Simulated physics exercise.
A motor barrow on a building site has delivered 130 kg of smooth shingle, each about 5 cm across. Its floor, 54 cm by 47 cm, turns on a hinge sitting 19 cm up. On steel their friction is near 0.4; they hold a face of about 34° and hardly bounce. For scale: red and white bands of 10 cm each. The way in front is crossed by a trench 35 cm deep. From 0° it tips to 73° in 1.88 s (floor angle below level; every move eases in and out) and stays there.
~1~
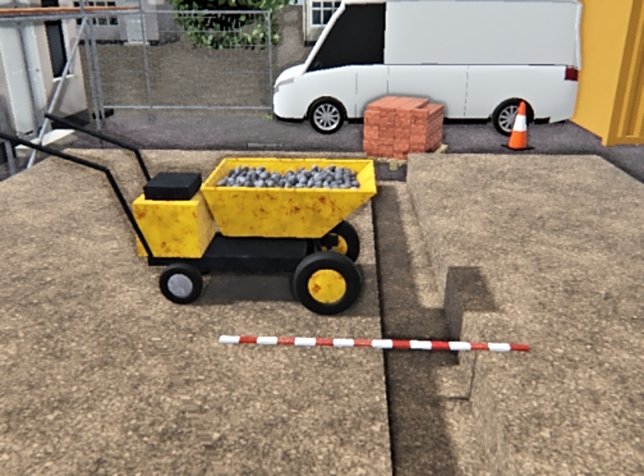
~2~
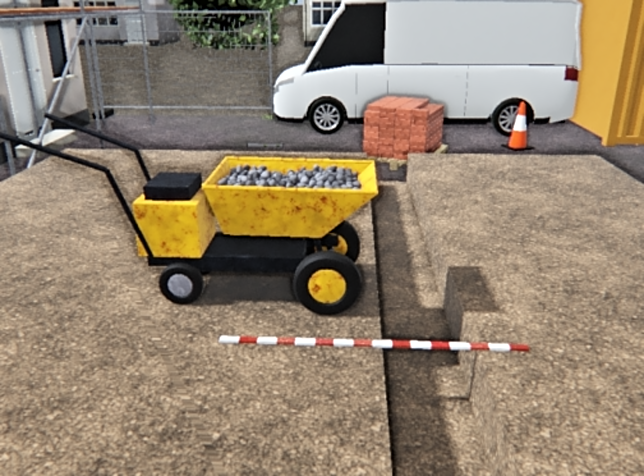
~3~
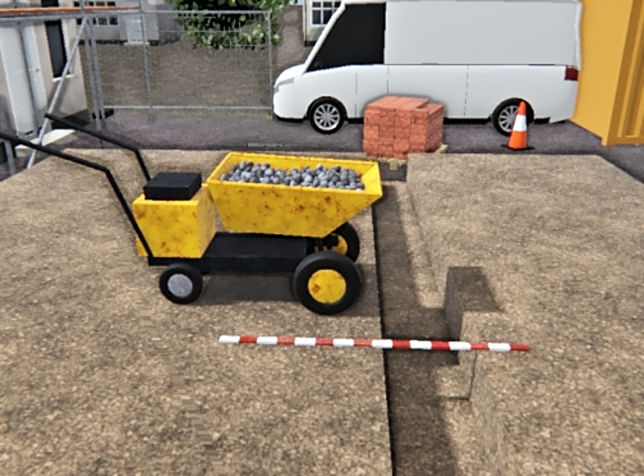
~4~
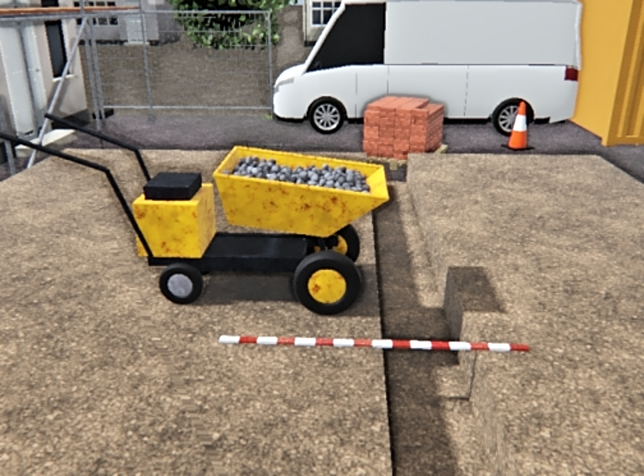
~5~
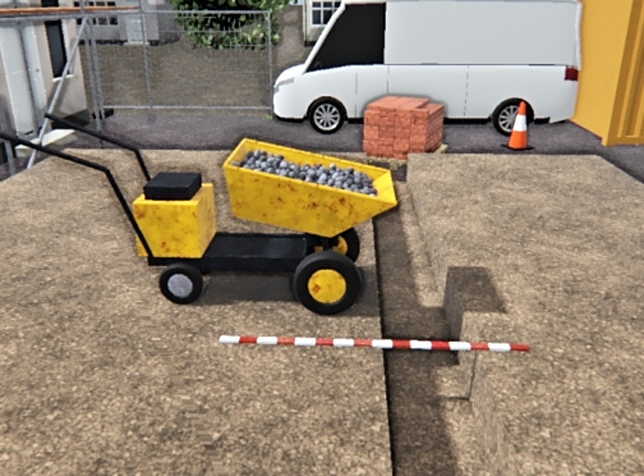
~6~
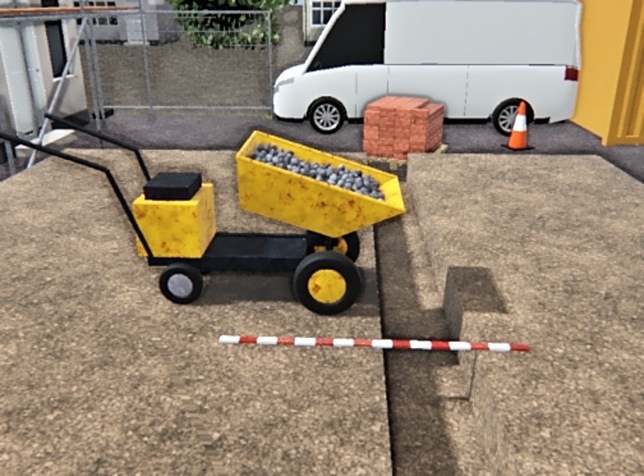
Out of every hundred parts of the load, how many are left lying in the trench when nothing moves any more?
Around 52 in every hundred.
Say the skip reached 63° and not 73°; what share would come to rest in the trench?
In that case near 50 per cent.
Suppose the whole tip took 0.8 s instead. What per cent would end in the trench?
Close to 45 per cent then.
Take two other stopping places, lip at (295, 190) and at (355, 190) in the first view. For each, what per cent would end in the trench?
I'd say some 100 per cent and some 85 per cent.
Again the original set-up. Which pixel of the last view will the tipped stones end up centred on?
In the last view, about (452, 324).
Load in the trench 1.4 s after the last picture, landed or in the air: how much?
40 per cent, give or take.
Then, 0.8 s after the last picture the floor is at 62°, 93 % in the skip, 7 % in the trench; the foremost stones are at (460, 280).
Then, 1.4 s after the last picture the floor is at 73°, 13 % in the skip, 40 % in the trench, 46 % past the trench; the foremost stones are at (598, 307).
Then, 1.7 s after the last picture the floor is at 73°, 1 % in the skip, 50 % in the trench, 49 % past the trench; the foremost stones are at (636, 298).
Then, 3.7 s after the last picture the floor is at 73°, 0 % in the skip, 52 % in the trench, 48 % past the trench; the foremost stones are past the picture's edge.
